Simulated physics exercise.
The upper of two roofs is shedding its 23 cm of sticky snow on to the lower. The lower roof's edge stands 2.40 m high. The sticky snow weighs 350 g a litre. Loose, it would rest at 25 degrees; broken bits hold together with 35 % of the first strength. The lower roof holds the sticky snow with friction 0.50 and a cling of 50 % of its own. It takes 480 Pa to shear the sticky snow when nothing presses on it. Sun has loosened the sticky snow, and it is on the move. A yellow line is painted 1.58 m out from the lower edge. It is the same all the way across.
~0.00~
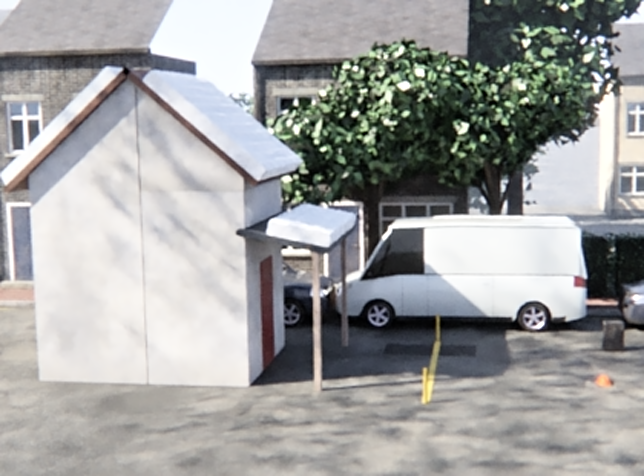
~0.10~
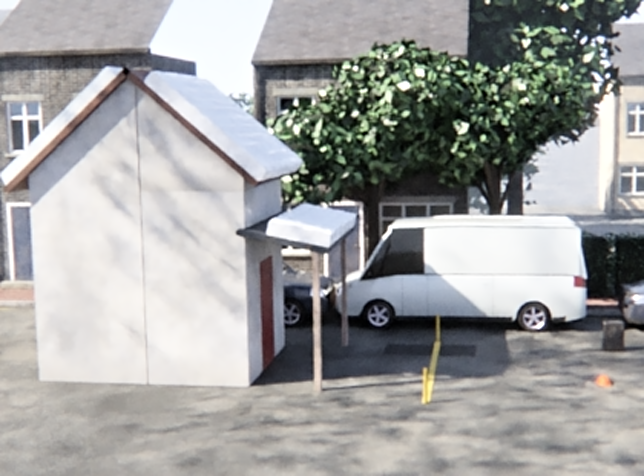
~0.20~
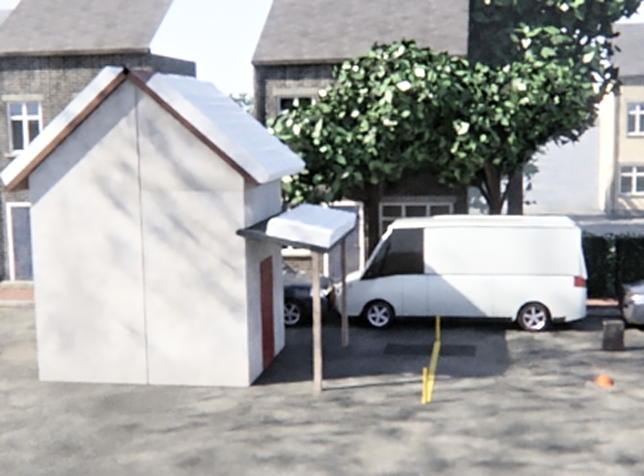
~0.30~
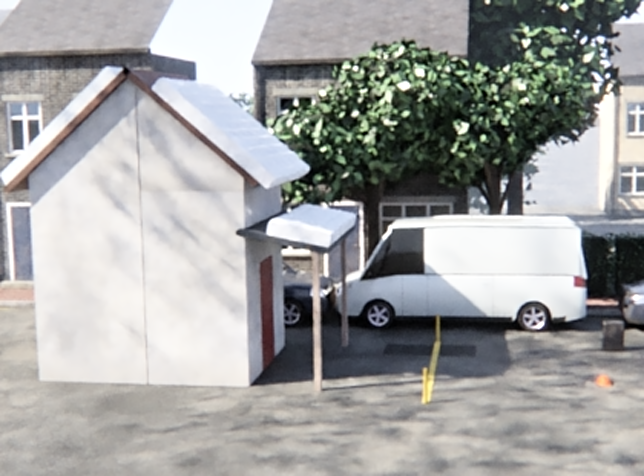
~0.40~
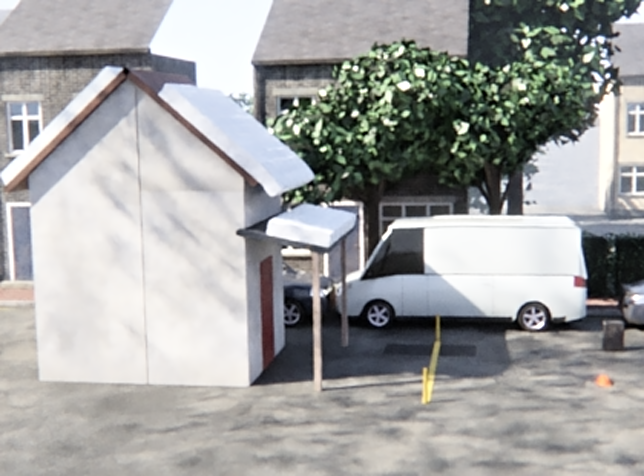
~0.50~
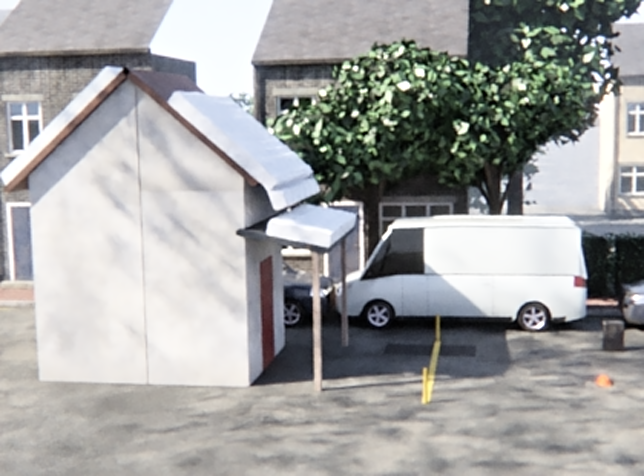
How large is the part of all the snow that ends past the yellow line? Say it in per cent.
Expect roughly 41 %.
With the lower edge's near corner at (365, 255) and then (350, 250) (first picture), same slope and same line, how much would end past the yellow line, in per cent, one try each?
In turn about 20 %, 30 %.
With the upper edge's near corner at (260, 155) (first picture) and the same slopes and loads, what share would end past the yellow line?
Then about 50 %.
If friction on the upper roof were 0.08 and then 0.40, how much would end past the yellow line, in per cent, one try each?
In that order: 50 %, 30 %.
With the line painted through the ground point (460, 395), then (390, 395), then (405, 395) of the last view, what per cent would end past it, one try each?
In turn about 25 %, 60 %, 50 %.
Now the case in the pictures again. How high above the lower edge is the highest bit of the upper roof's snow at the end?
Roughly 0.5 m.
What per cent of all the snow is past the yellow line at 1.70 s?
About 14 %.
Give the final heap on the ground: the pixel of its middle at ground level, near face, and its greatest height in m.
Near (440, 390), some 0.3 m high.
By 1.05 s, none is below the lower edge and 0 % is past the line.
By 1.70 s, 63 % is below the lower edge and 15 % is past the line.
By 2.35 s, 72 % is below the lower edge and 41 % is past the line.
By 3.00 s, 72 % is below the lower edge and 41 % is past the line.
By 3.10 s, at the end, 72 % is below the lower edge and 41 % is past the line.
